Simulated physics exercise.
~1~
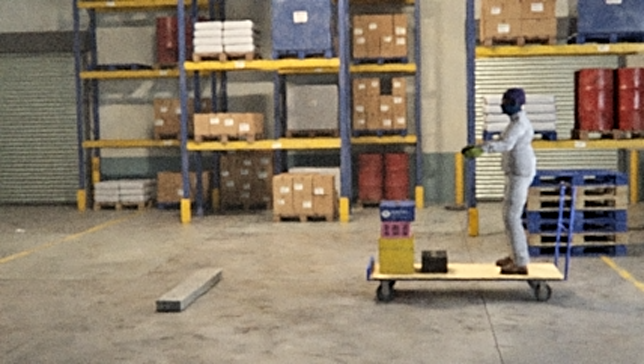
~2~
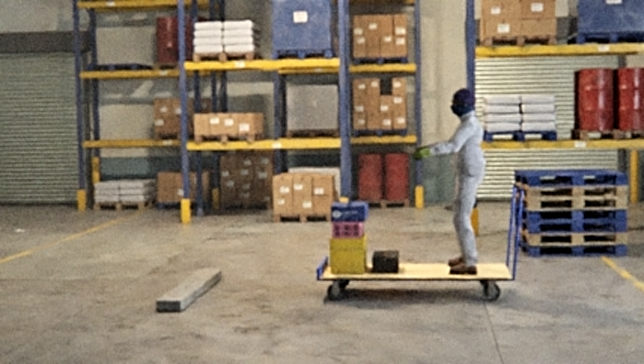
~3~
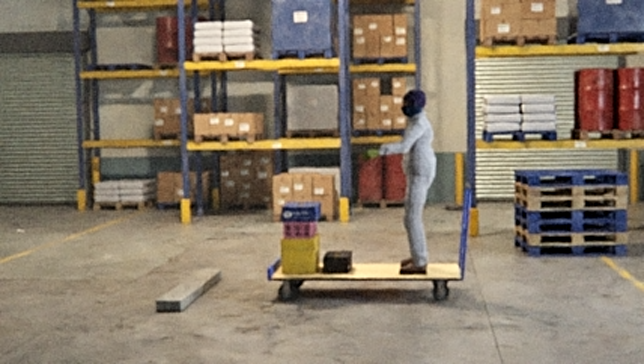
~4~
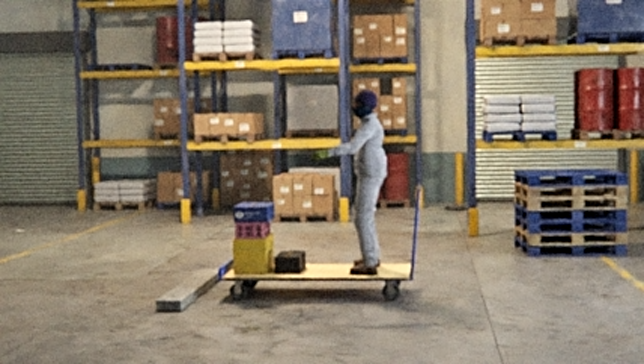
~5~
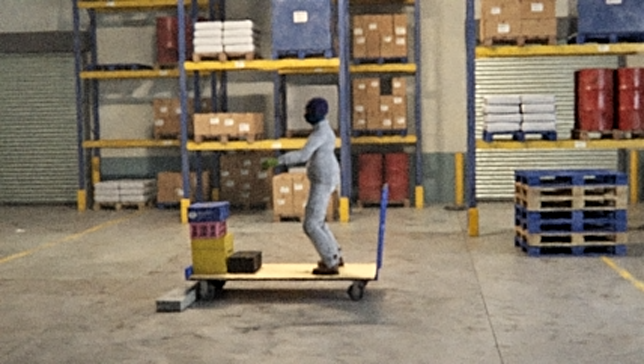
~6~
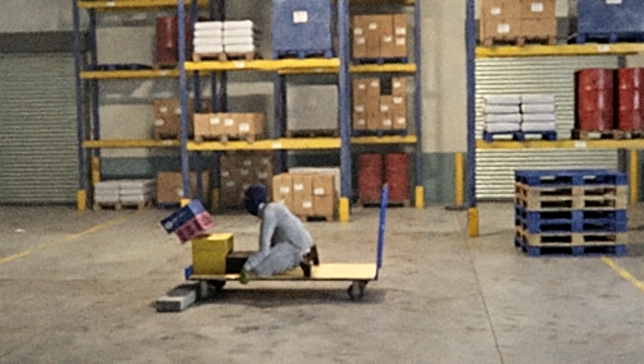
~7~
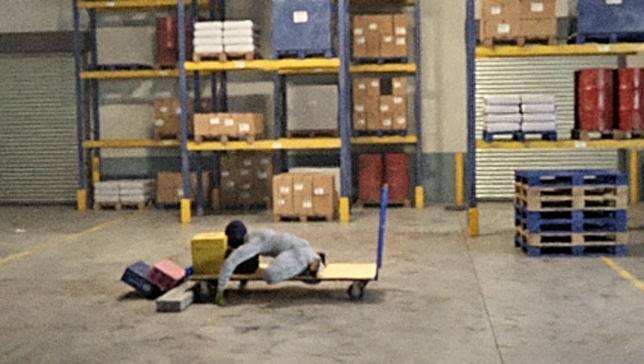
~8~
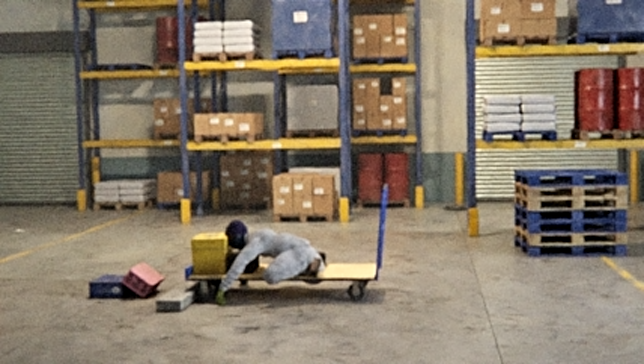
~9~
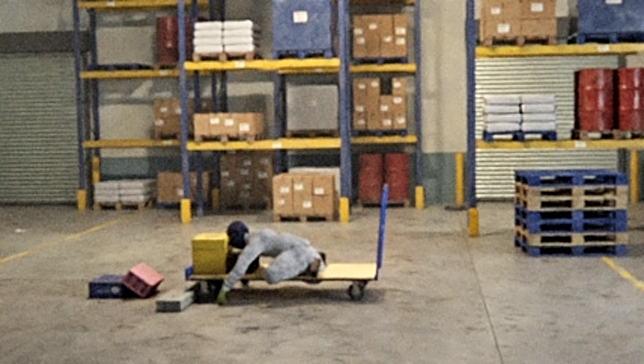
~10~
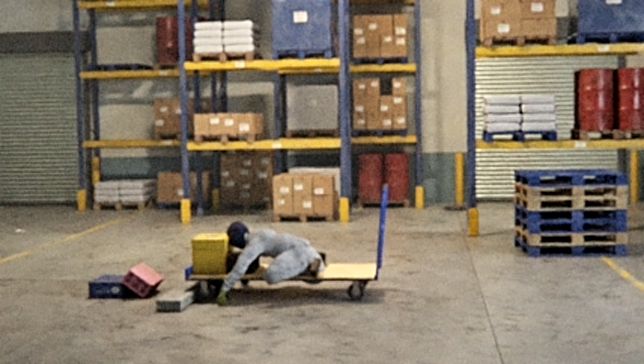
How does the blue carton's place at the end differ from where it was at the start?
At the start the blue carton sits on top of the stack on the trolley, over on the right side of the view. At the end it lies on the floor at the left, beyond the kerb and off the trolley.
